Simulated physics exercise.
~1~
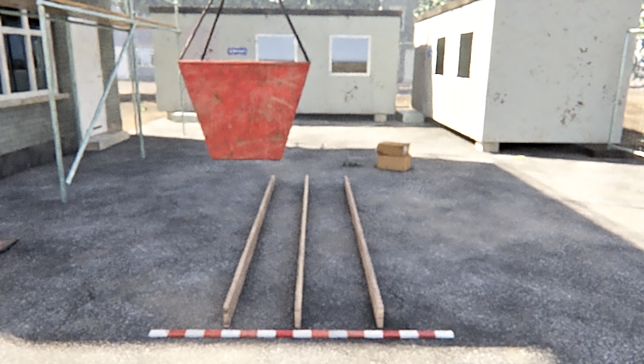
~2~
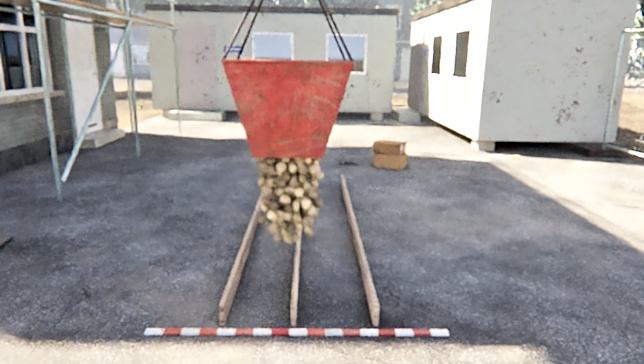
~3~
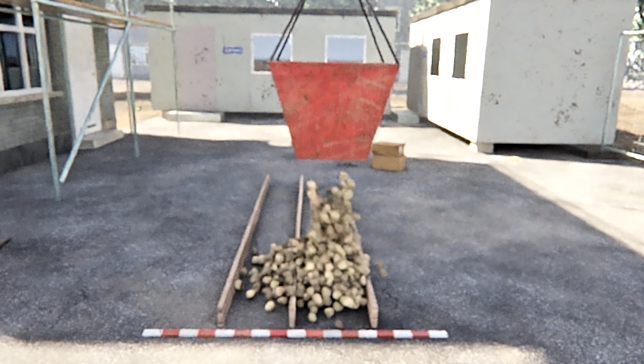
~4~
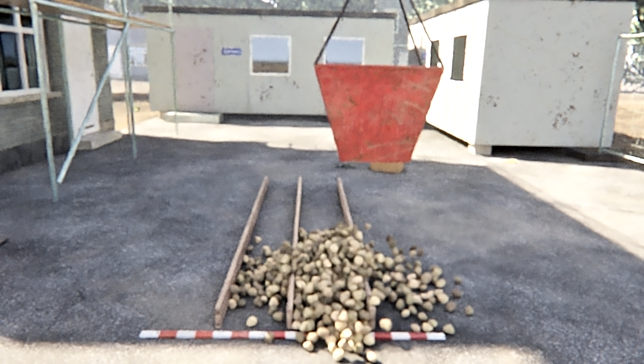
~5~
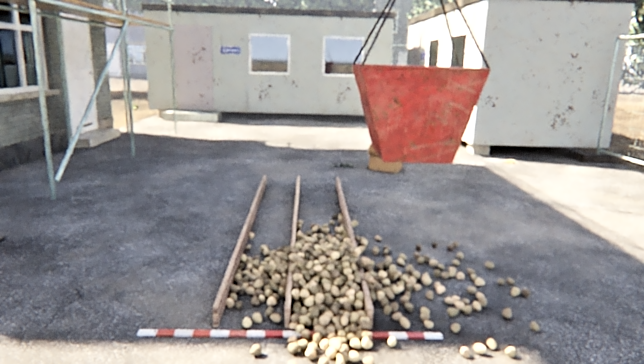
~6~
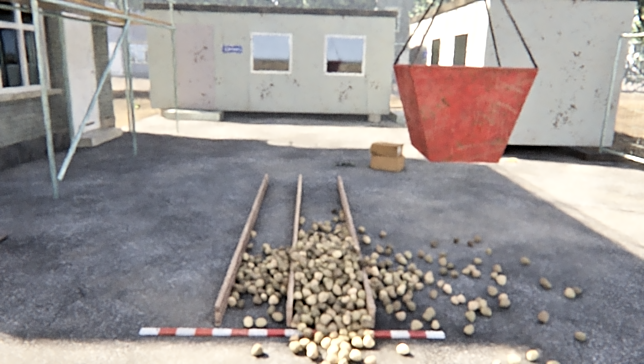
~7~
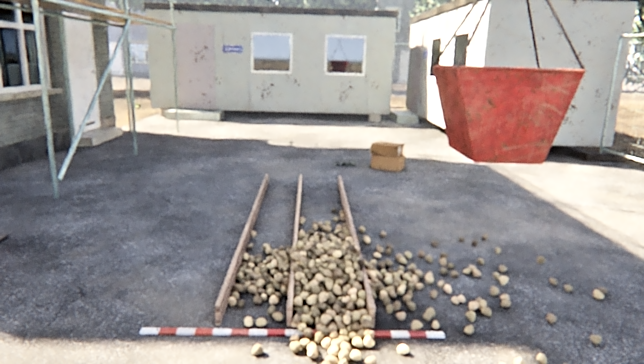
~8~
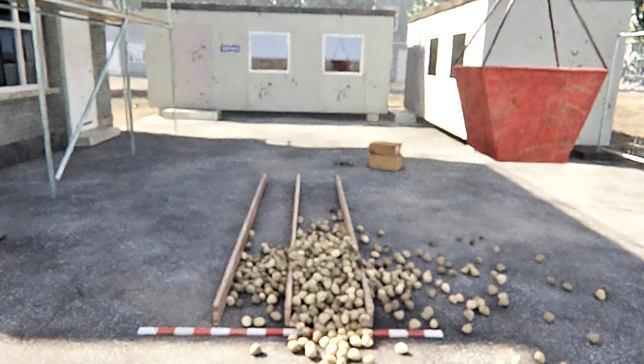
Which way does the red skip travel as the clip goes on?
The red skip travels to the right, as the viewer sees it.
